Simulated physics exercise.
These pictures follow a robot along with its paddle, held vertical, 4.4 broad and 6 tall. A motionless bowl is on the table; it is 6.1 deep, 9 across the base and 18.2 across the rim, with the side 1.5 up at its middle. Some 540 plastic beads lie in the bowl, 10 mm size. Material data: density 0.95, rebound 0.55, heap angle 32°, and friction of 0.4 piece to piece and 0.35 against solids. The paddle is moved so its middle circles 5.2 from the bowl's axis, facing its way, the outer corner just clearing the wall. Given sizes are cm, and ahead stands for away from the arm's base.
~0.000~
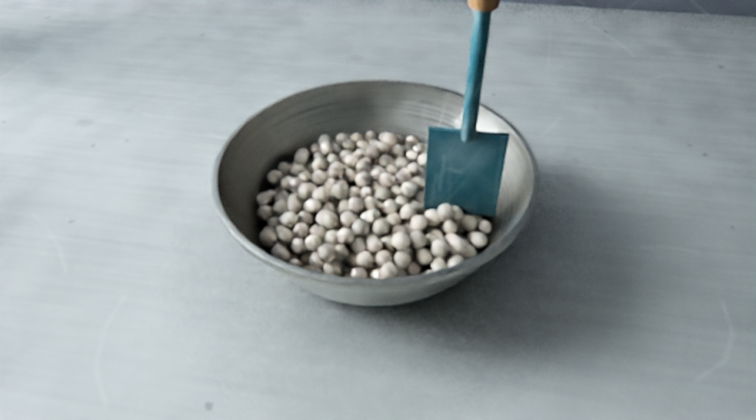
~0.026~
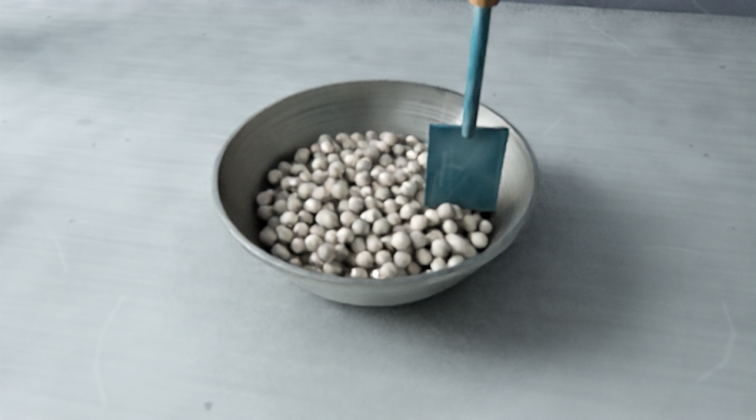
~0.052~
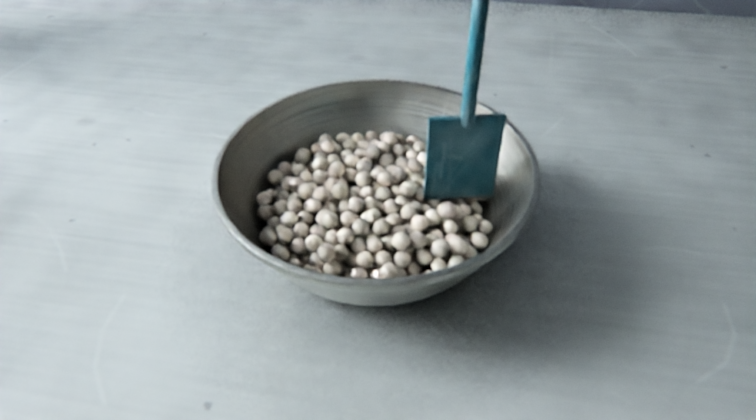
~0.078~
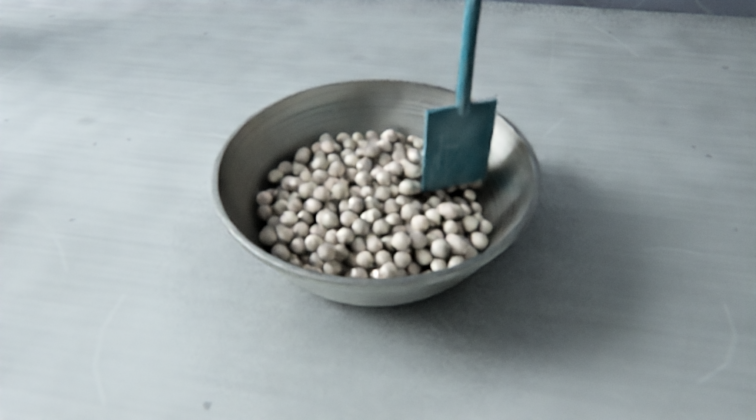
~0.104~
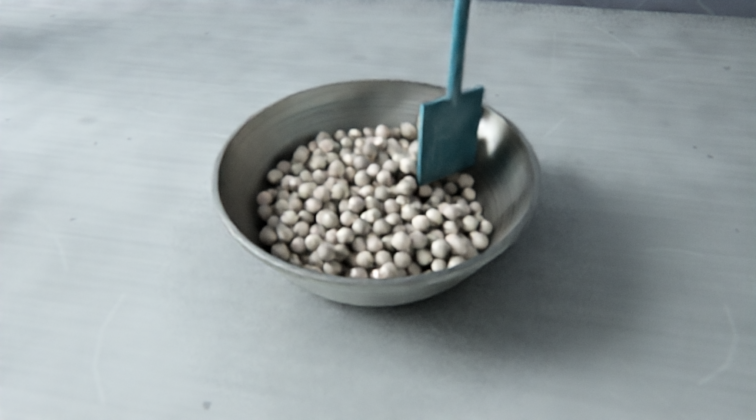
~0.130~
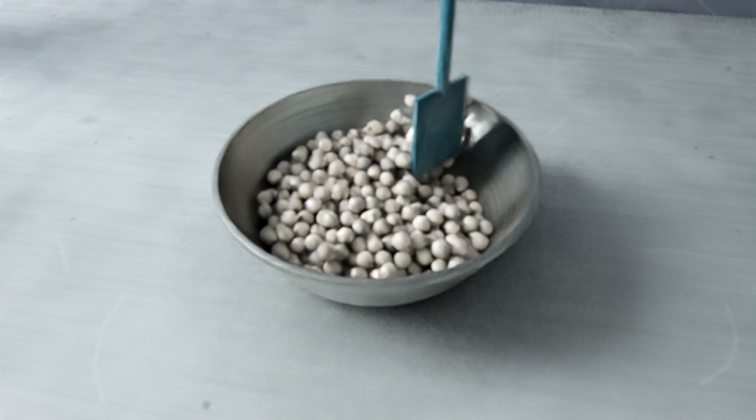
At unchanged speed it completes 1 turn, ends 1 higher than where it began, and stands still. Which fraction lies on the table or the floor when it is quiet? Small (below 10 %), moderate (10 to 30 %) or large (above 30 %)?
Small.
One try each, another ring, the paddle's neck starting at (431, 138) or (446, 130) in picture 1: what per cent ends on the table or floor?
Near 0 and 5 in a hundred, one try each.
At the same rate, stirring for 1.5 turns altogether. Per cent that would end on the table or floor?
Then roughly 5 percent.
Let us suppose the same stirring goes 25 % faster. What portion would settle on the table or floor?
10 %.
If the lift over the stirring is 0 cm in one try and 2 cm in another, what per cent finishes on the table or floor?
Estimates: 10 % then 0 %.
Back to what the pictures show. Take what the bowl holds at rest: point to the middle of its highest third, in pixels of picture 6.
I'd put it at about (409, 200).
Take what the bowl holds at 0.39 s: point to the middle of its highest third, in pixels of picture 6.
About (316, 206) in the last picture.
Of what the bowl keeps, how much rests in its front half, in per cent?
Some 50 per cent.
After 0.39 s, 171° round, highest piece 8 above the table; 535 in the bowl, 1 on the table or floor, 2 in flight or on the tool.
After 0.64 s, 291° round, highest piece 7 above the table; 519 in the bowl, 17 on the table or floor, 2 in flight or on the tool.
After 0.97 s, 0° round, highest piece 5 above the table; 517 in the bowl, 21 on the table or floor.
After 1.67 s, 0° round, highest piece 5 above the table; 517 in the bowl, 21 on the table or floor.
At rest, 517 in the bowl, 21 on the table or floor. That is 4 % on the table or floor.
